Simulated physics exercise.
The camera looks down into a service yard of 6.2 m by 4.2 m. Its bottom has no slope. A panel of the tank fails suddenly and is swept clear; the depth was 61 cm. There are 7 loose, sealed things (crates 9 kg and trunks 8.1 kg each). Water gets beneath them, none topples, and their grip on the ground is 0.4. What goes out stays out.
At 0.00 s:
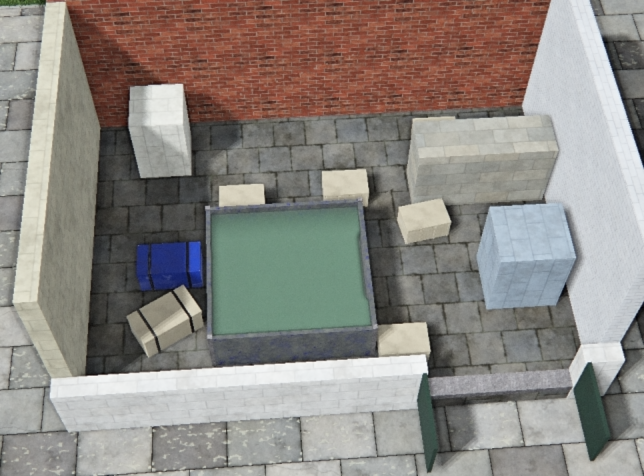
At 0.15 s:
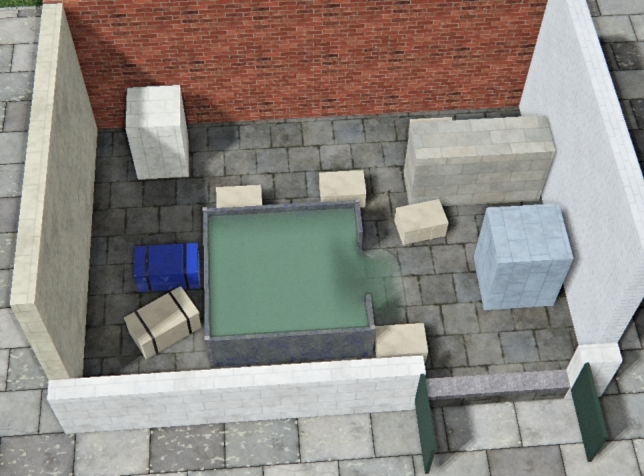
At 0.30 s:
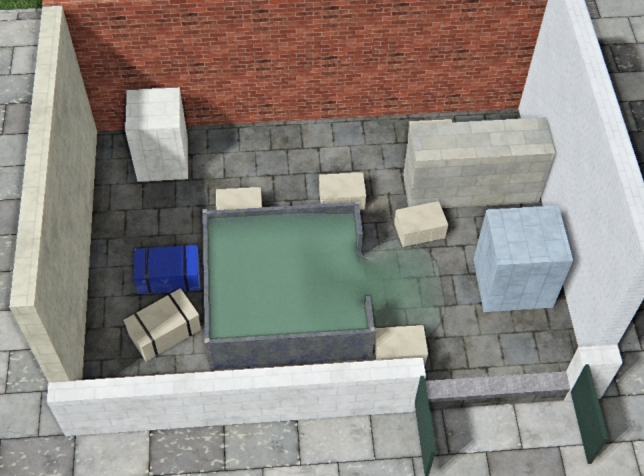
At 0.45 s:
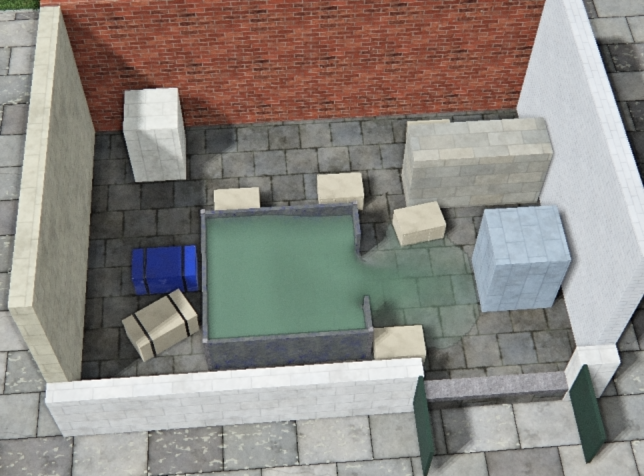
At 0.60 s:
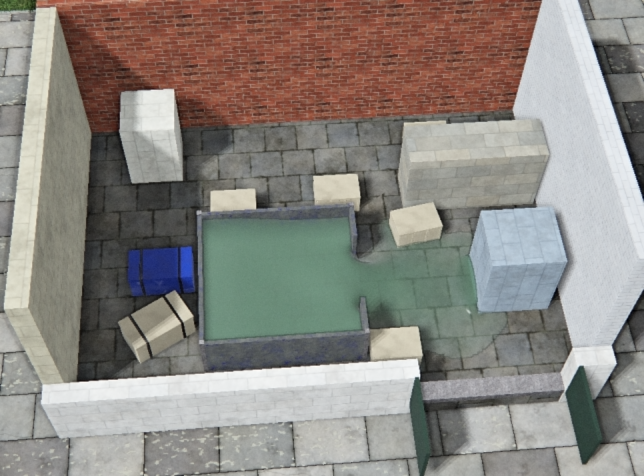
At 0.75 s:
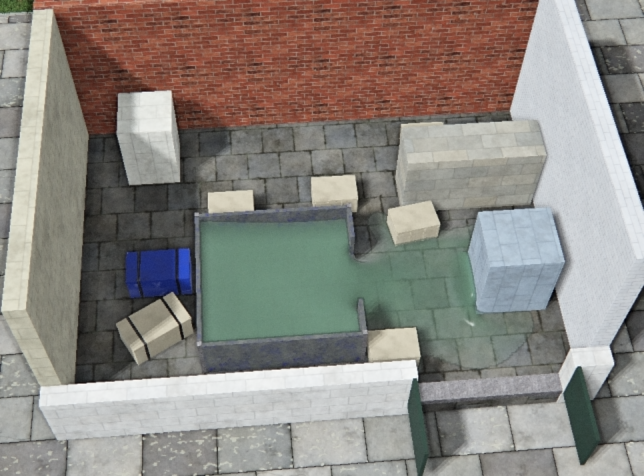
In a walled yard, one side of a square tank gave way and greenish water poured out to the right, spreading across the paving to the pale blue block while the trunks stayed put.
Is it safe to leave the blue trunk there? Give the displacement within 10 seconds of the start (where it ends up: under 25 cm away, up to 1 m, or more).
Blue trunk holds its place.
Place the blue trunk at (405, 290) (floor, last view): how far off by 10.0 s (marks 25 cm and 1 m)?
It gets carried off.
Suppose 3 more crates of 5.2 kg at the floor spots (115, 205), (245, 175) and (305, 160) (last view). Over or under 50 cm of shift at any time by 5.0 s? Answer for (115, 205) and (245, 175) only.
In that order: Less, short of it.
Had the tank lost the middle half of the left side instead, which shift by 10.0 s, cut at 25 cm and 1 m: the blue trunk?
Then the blue trunk ends far away.
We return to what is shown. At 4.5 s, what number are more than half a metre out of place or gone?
2 of them.
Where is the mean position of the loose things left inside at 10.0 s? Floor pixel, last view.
Near (242, 239).
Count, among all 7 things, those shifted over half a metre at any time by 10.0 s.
That makes 3.
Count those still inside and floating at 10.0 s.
At that moment 0.
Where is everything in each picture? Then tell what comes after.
The first frame shows the blue trunk at (169, 258), on the bottom; 3.5 m2 under water; 0 of 7 have shifted.
The second frame shows the blue trunk at (166, 260), on the bottom; 4.1 m2 under water; 0 of 7 have shifted.
The third frame shows the blue trunk at (166, 262), on the bottom; water covers 4.8 m2; 0 of 7 have shifted.
The fourth frame shows the blue trunk at (164, 262) rests on the ground; water covers 5.6 m2; 0 of 7 have shifted.
The fifth frame shows the blue trunk at (160, 263), on the bottom; 6.0 m2 under water; 0 of 7 have shifted.
The sixth frame shows the blue trunk at (158, 265) rests on the ground; 6.7 m2 under water; 1 of 7 have shifted.
After 2.0 s the blue trunk is near (158, 265), 0.0 m from its start, aground; 0 of 7 are out; 0 afloat.
After 4.5 s the blue trunk is near (158, 265), 0.0 m from its start, aground; 0 of 7 are out; 0 afloat.
After 7.0 s the blue trunk is near (158, 265), 0.0 m from its start, aground; 0 of 7 are out; 2 afloat.
After 10.0 s the blue trunk is near (158, 265), 0.0 m from its start, aground; 0 of 7 are out; 0 afloat.
